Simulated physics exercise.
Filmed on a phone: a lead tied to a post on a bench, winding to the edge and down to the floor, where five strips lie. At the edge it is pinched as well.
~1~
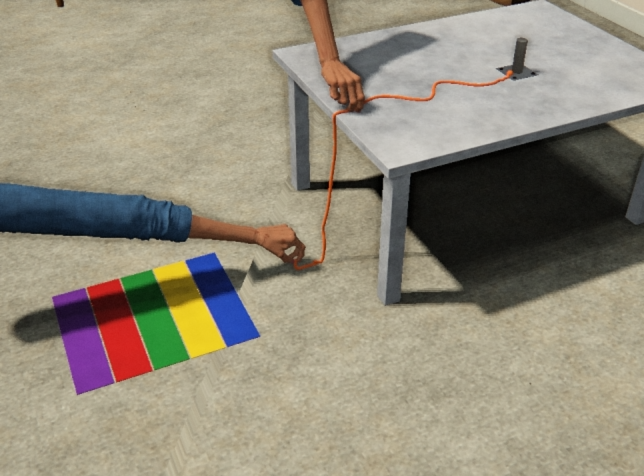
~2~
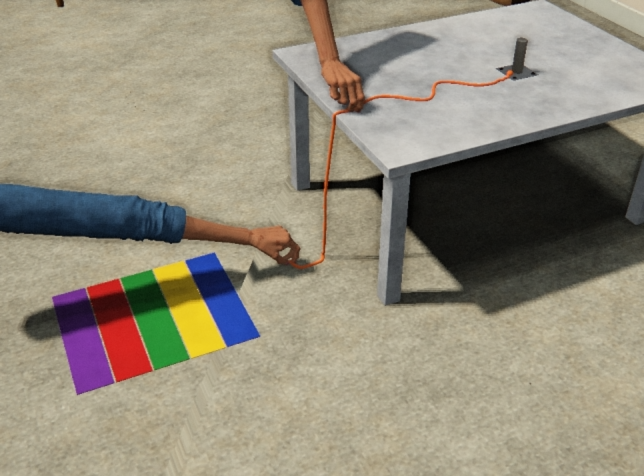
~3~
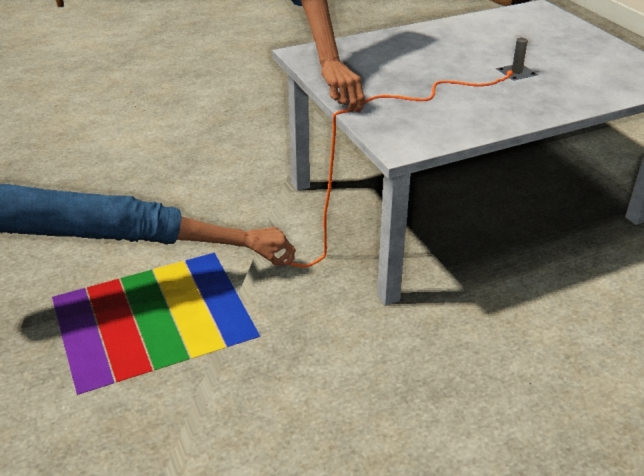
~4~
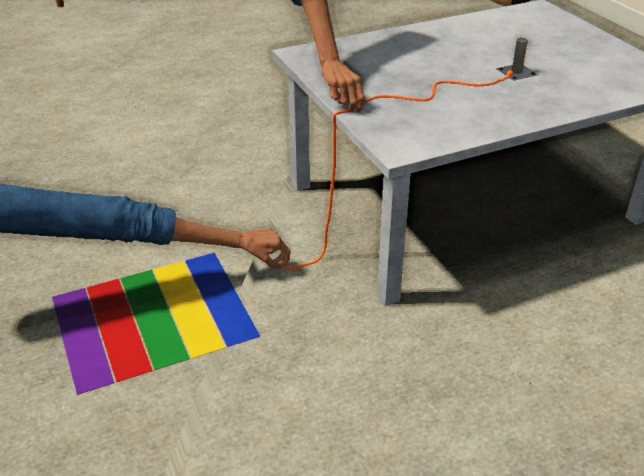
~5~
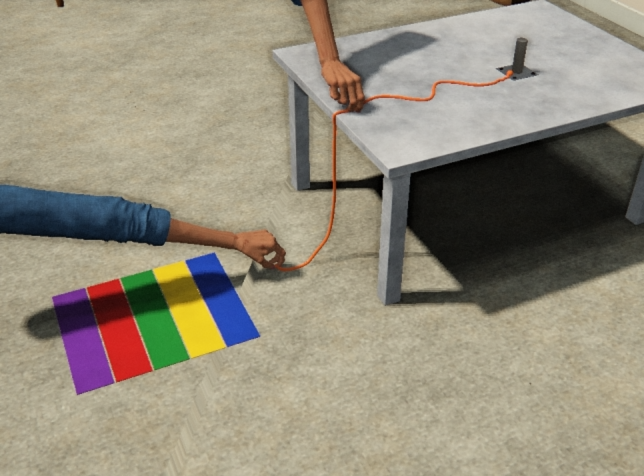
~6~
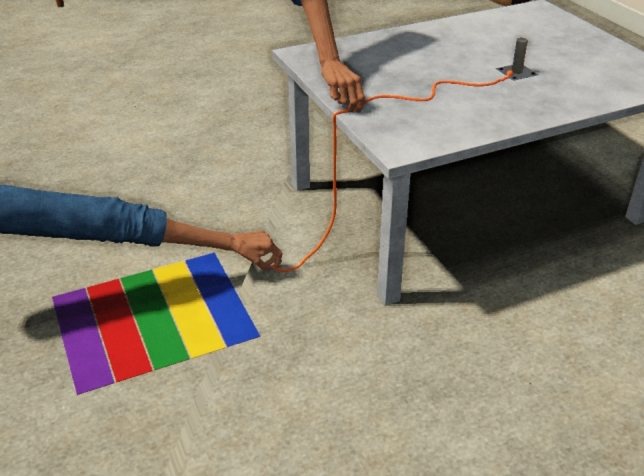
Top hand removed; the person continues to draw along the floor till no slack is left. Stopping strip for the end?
Green.
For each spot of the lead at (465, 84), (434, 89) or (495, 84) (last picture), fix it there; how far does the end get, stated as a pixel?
They end up at (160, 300), (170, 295) and (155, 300).
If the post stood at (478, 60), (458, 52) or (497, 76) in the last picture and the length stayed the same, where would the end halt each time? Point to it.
Approximate pixels in order: (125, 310), (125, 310), (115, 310).
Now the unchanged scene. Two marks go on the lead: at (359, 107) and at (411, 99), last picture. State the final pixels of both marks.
First: (329, 124). Second: (385, 103).
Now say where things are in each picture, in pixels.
End (295, 260); blue (236, 325); yellow (201, 335); green (165, 346); red (128, 358); purple (91, 369), in the first picture.
End (290, 261); lead through (494, 83) (434, 88) (384, 97) (334, 125) (326, 191) (324, 246), in the second picture.
End (286, 262), in the third picture.
End (281, 264); lead through (494, 83) (434, 88) (384, 97) (335, 124) (332, 190) (325, 246), in the fourth picture.
End (276, 265), in the fifth picture.
End (273, 266); lead through (494, 83) (434, 88) (384, 97) (335, 124) (335, 189) (319, 246), in the sixth picture.
Soon after, end near (199, 287); over yellow.
After that, end near (167, 297); over yellow.
At the stop, end near (148, 302); over green. It gets as far as the green strip.
